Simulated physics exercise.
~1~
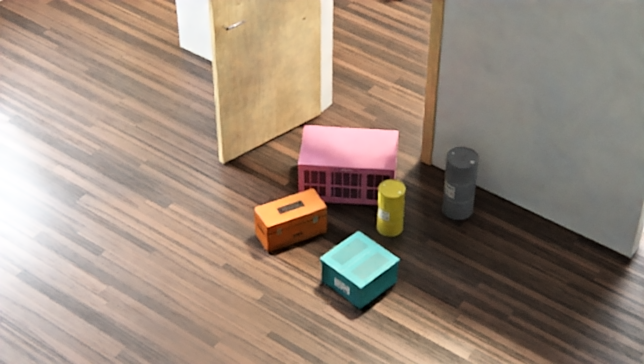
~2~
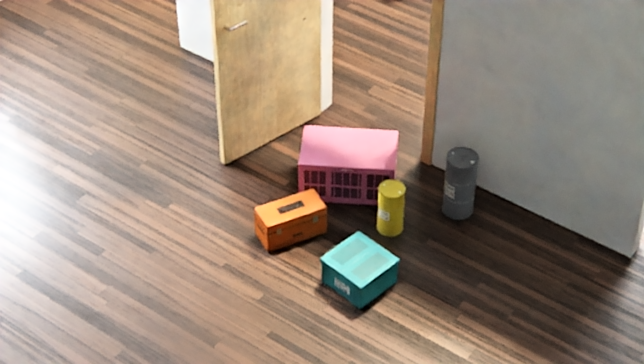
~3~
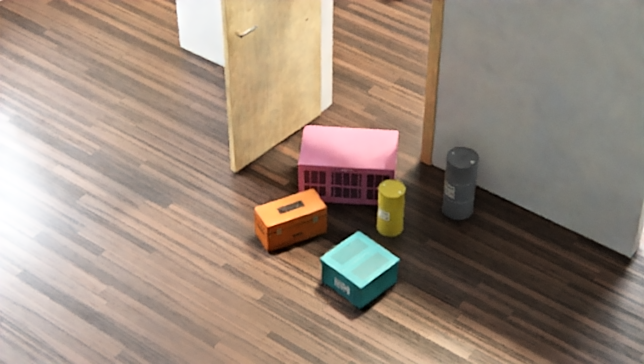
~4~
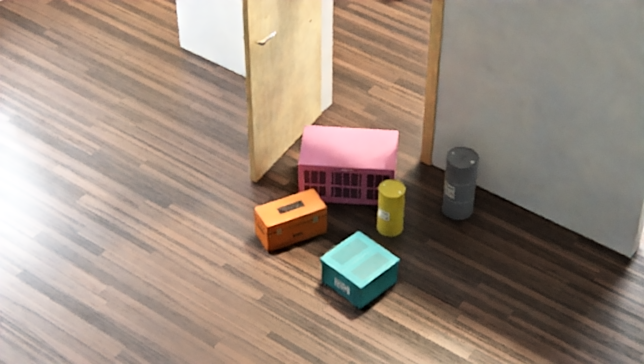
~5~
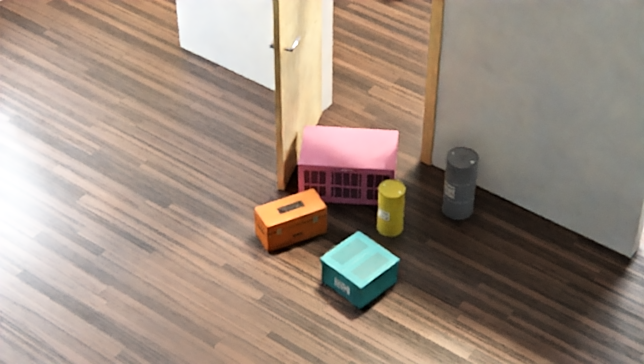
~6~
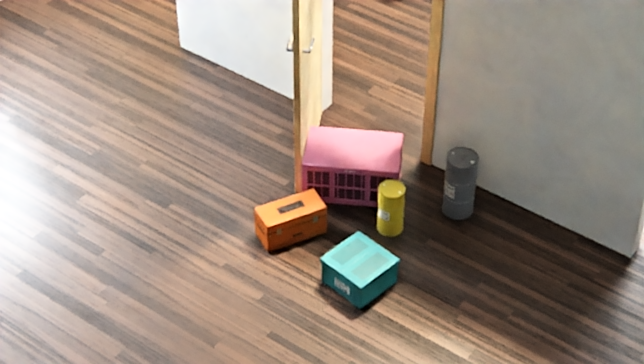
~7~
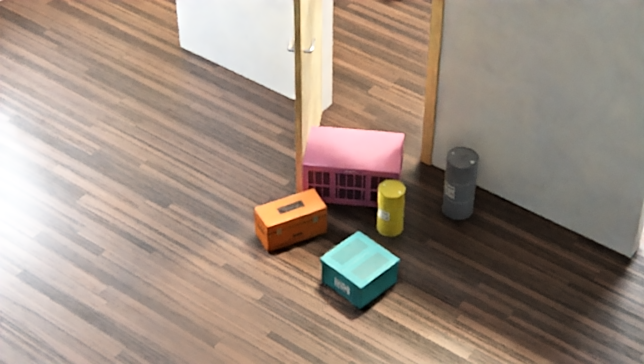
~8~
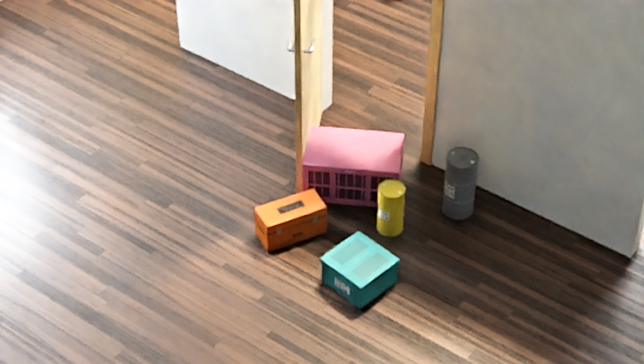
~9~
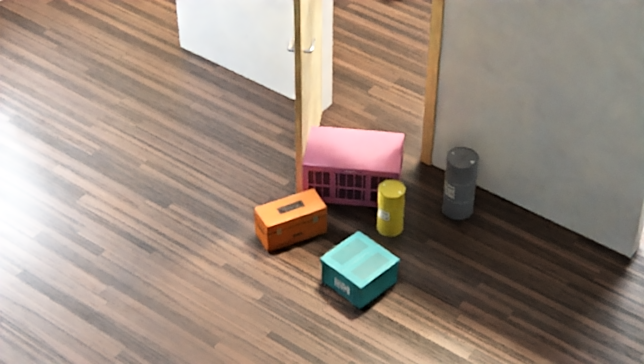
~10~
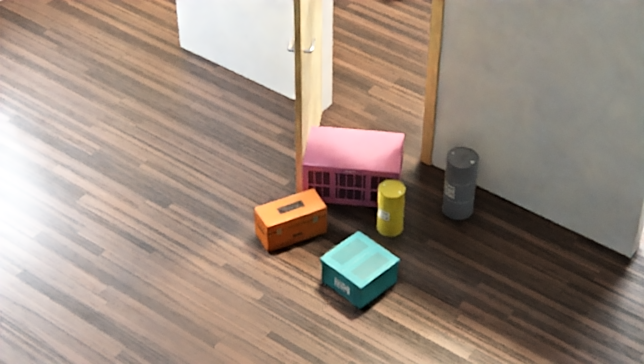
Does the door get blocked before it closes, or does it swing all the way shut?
It gets blocked. The door comes up against the pink chest, shifts it only slightly, and stays standing open.
A wooden door swings partway toward its frame, meets a pink chest standing among an orange toolbox, a turquoise tote and yellow and grey canisters, and nudges the chest slightly to the right. The door stops against it and remains open, while the other items stay put.
